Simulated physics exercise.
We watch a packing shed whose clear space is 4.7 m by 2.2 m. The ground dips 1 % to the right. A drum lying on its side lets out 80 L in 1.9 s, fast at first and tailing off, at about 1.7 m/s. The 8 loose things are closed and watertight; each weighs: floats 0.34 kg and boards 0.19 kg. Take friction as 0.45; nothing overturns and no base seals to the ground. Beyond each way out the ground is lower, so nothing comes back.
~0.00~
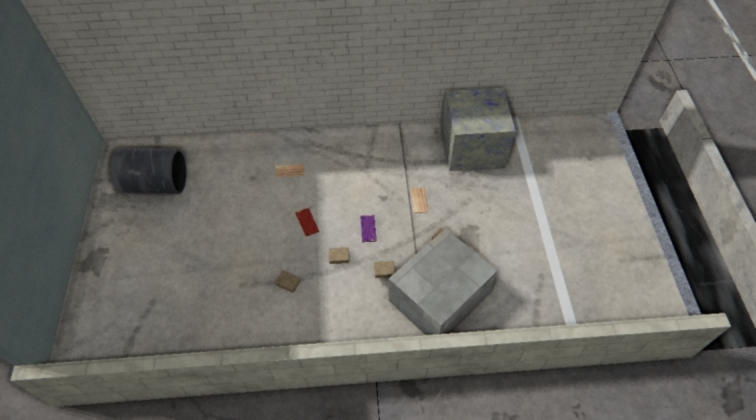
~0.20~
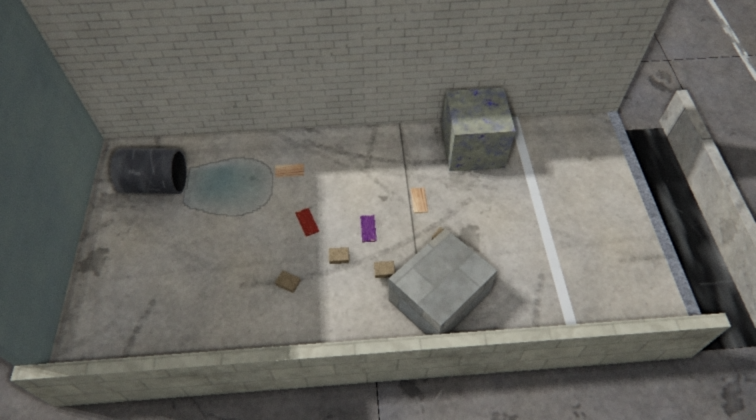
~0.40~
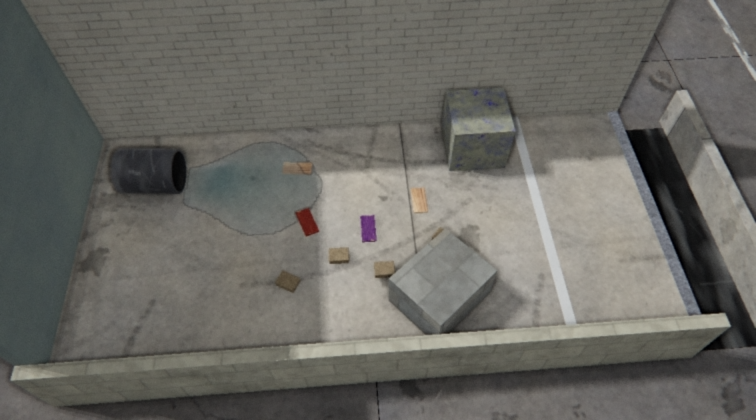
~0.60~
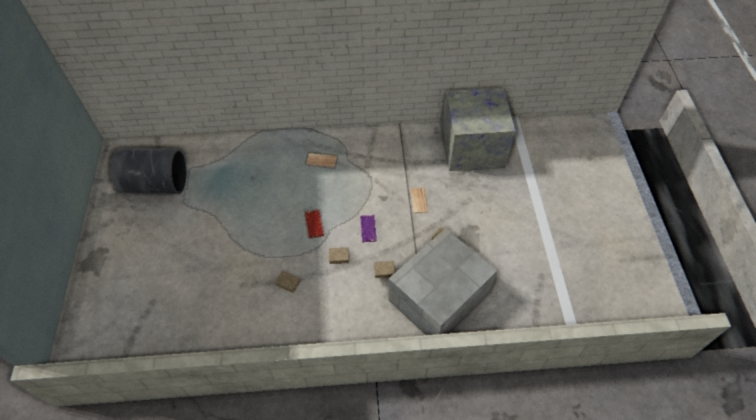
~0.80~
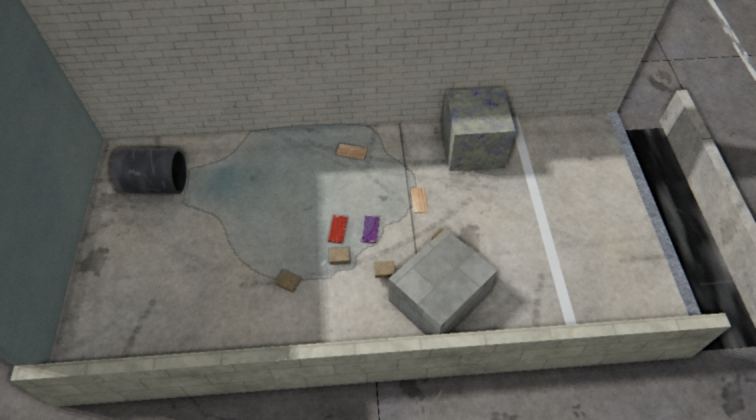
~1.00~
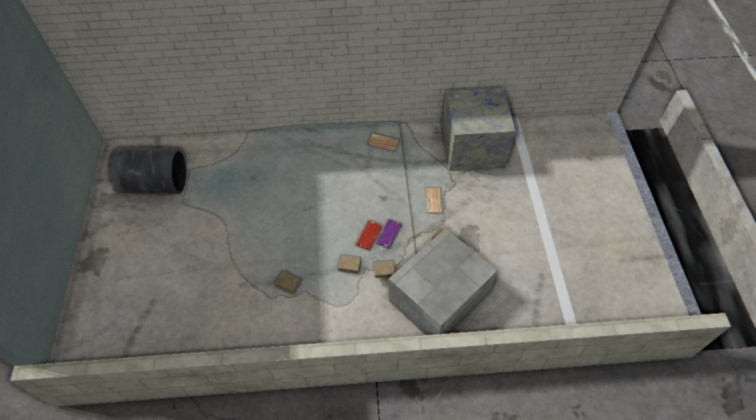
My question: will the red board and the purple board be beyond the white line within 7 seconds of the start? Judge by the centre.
The red board passes; the purple board passes.
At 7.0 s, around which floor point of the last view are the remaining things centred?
Around (420, 257).
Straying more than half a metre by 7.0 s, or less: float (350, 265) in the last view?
Answer: More.
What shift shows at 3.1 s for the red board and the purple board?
Roughly 250 and 200 cm by then.
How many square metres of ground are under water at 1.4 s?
About 3.5 m2.
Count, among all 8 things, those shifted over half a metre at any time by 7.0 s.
6 of them.
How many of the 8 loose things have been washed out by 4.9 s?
I count 3.
After 1.4 s the red board is near (419, 241), 0.9 m from its start, afloat; the purple board is near (435, 240), 0.6 m from its start, afloat; 0 of 8 are over the mark; 4 afloat.
After 3.1 s the red board is near (603, 226), 2.4 m from its start, afloat; the purple board is near (612, 251), 2.0 m from its start, afloat; 4 of 8 are over the mark; 5 afloat.
After 4.9 s the red board has gone out; the purple board has gone out; 4 of 8 are over the mark; 1 afloat.
After 7.0 s the red board has gone out; the purple board has gone out; 4 of 8 are over the mark; 0 afloat.
